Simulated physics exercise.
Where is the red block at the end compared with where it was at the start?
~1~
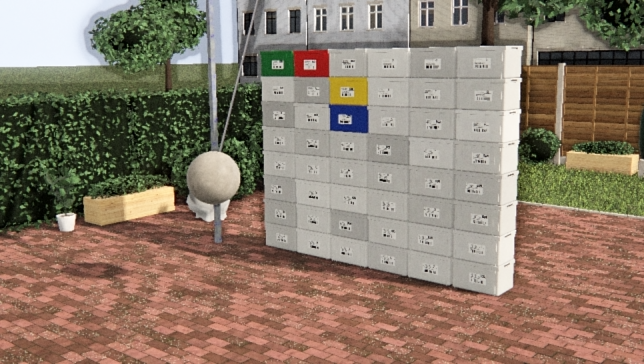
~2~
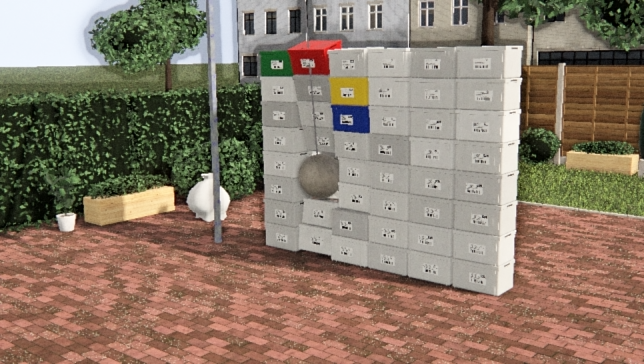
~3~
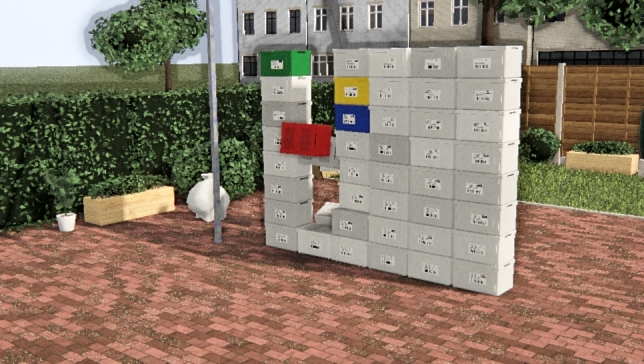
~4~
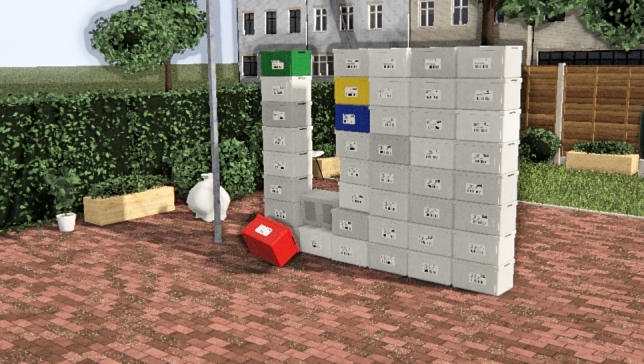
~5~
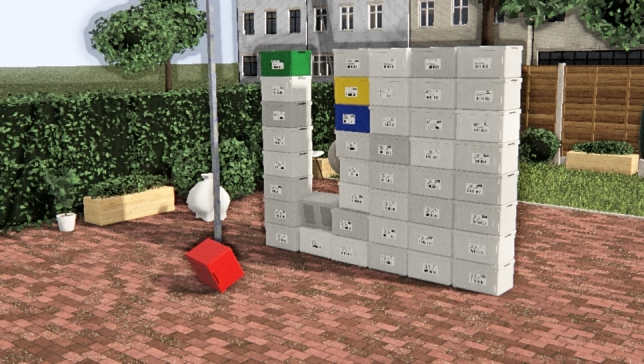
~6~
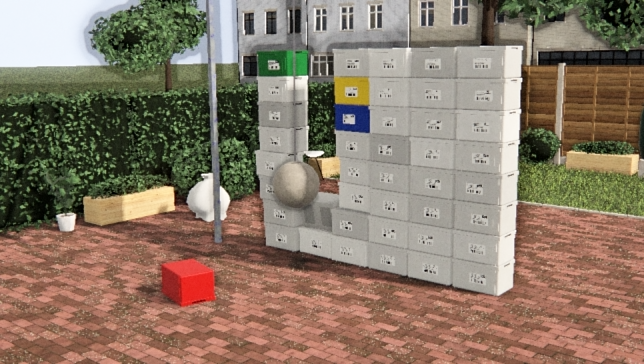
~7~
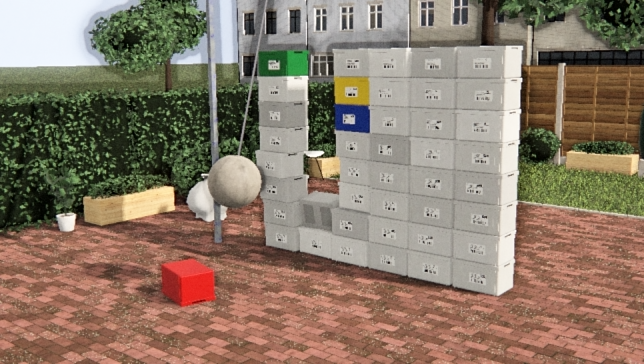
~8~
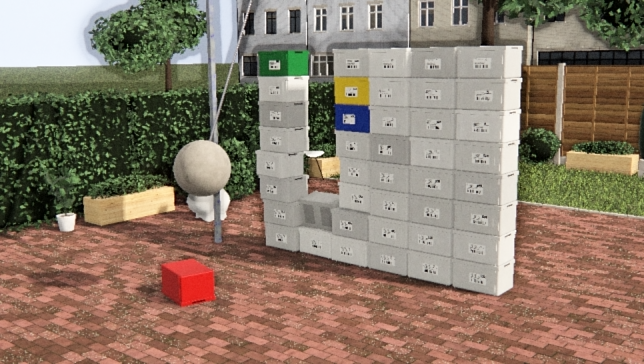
At the start the red block sits in the top row of the wall, just right of the green one. At the end it lies on the brick paving in front of the wall, to the left.
